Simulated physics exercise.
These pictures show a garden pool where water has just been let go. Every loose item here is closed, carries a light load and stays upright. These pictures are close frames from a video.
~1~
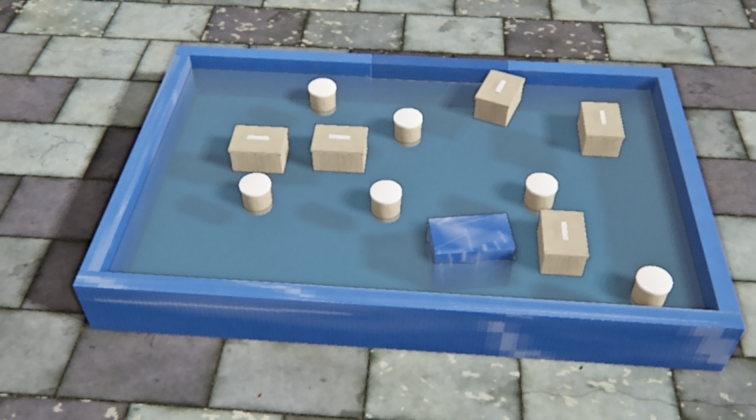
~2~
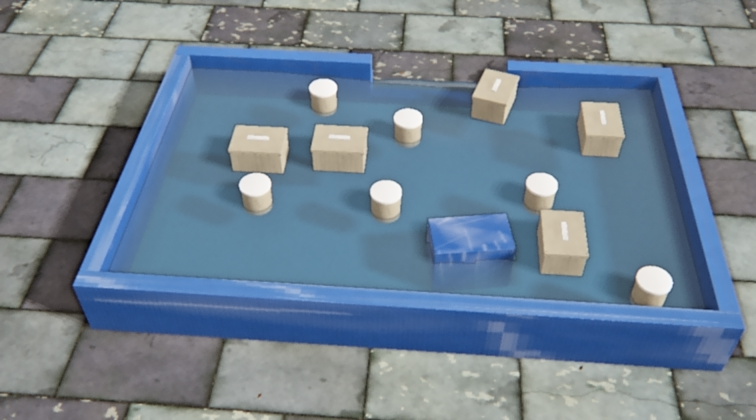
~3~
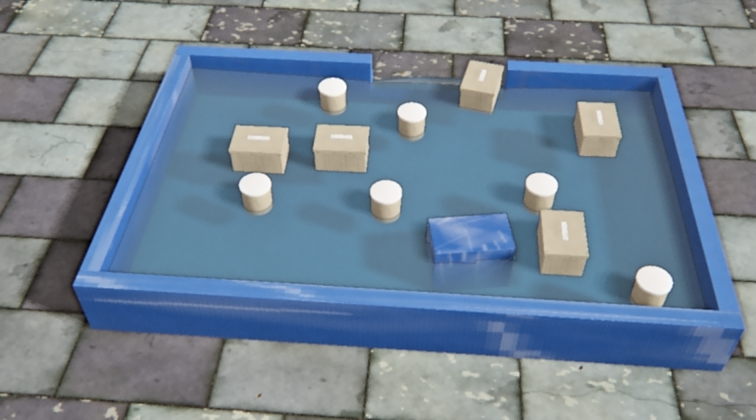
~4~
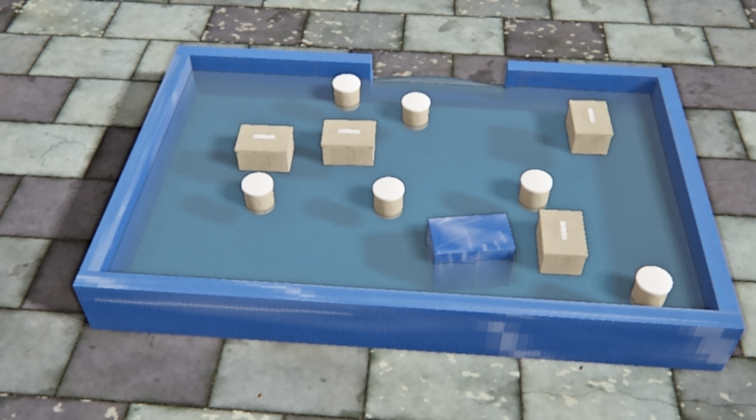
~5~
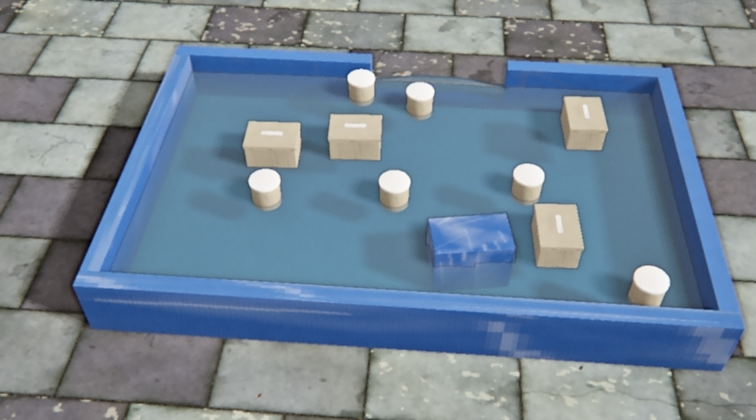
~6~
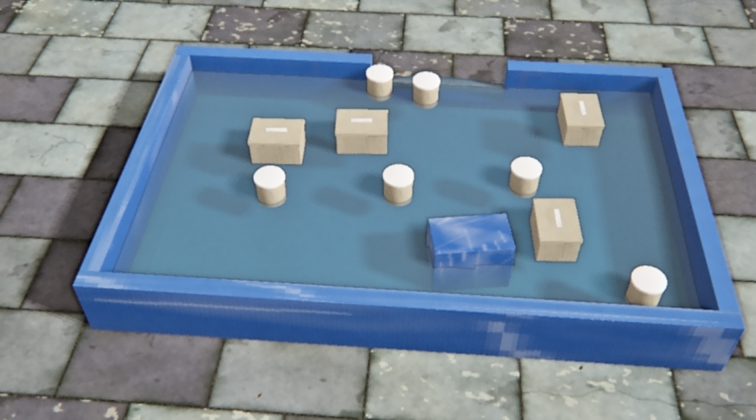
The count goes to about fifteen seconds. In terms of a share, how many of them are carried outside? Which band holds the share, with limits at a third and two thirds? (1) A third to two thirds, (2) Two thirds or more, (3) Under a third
(2) Two thirds or more.
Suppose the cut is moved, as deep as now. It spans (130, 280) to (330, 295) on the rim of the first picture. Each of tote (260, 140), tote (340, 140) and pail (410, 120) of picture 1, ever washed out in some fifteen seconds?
Item one gets away, item two gets away, item three gets away.
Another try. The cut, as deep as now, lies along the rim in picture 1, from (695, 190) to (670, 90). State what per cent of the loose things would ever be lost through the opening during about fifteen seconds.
That comes to around 60 per cent.
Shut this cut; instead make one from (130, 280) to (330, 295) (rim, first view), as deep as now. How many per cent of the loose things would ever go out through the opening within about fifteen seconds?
Share: Near 50 %.
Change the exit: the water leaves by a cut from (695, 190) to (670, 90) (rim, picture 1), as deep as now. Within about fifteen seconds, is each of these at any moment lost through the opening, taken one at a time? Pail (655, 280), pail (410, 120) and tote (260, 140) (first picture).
The first one exits, the second exits, the third never exits.
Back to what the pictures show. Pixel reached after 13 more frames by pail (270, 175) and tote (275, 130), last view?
Expect the tops close to (299, 163) and (330, 113).
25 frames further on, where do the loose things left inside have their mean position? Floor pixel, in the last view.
In the last view, somewhere about (464, 187).
A moment on, 3 of 11 are out; 8 afloat.
Next, 4 of 11 are out; 7 afloat.
Later, 7 of 11 are out; 4 afloat.
In the end, 8 of 11 are out; 3 afloat.
